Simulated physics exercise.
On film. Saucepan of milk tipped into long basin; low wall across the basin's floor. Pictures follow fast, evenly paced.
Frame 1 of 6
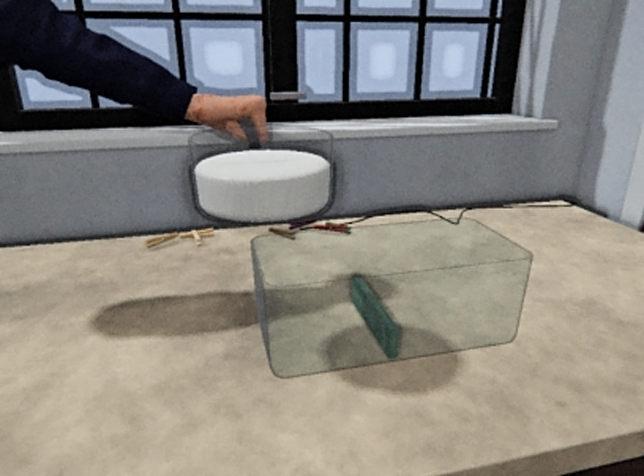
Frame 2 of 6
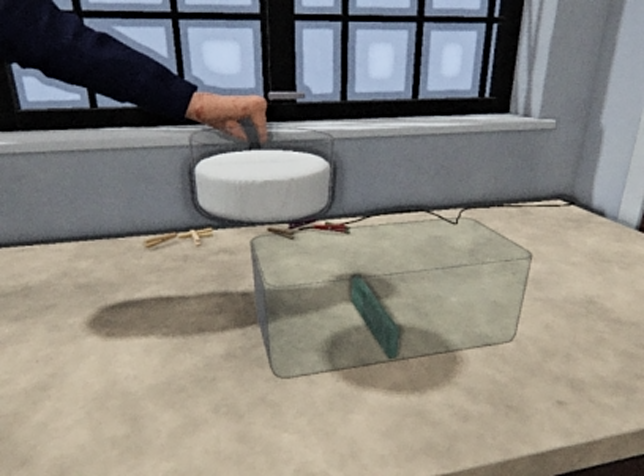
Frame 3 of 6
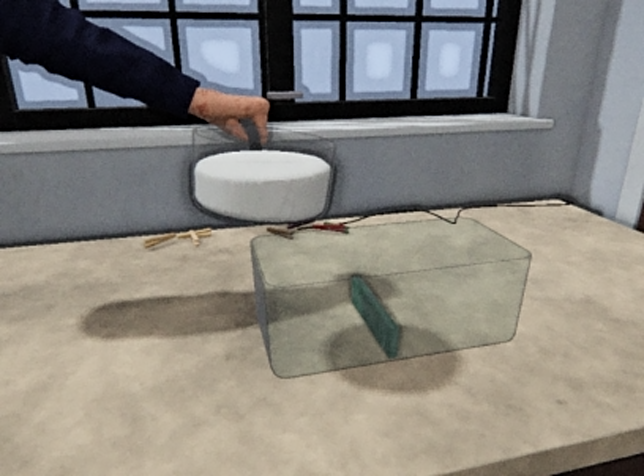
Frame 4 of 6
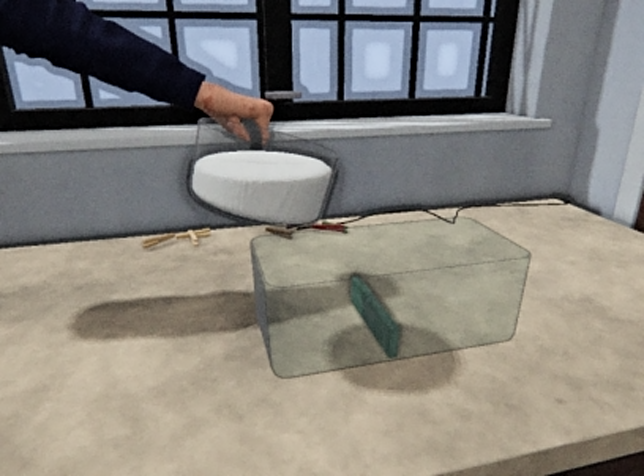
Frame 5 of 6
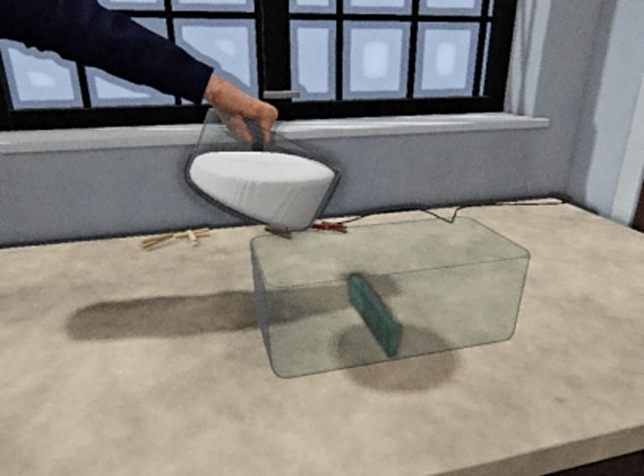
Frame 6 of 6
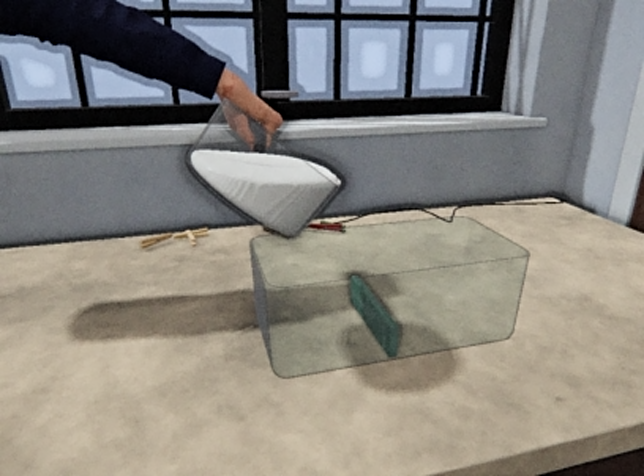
On a table by a window, a hand tilts a clear container of white liquid rightward.
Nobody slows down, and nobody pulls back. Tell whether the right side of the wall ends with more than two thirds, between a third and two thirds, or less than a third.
I reckon what ends right of the wall does not reach a third.
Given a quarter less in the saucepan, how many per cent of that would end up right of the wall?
Roughly 10 in a hundred.
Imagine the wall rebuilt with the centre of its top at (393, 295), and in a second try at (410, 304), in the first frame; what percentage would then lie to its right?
First try 15 per cent, second try 30 per cent.
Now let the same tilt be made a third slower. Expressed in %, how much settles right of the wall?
About 25 per cent.
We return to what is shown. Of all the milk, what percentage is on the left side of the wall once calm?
Around 75 percent.
A moment on, the saucepan is tipped right over and 18 per cent is still to pour, 51 is left of the wall and 3 right of it.
Next, the saucepan is tipped right over and 2 per cent is still to pour, 76 is left of the wall and 9 right of it.
Then the saucepan is tipped right over and 0 per cent is still to pour, 77 is left of the wall and 16 right of it.
Later the saucepan is tipped right over and 0 per cent is still to pour, 76 is left of the wall and 18 right of it.
At rest 76 per cent lies left of the wall, 18 right of it and 6 outside.
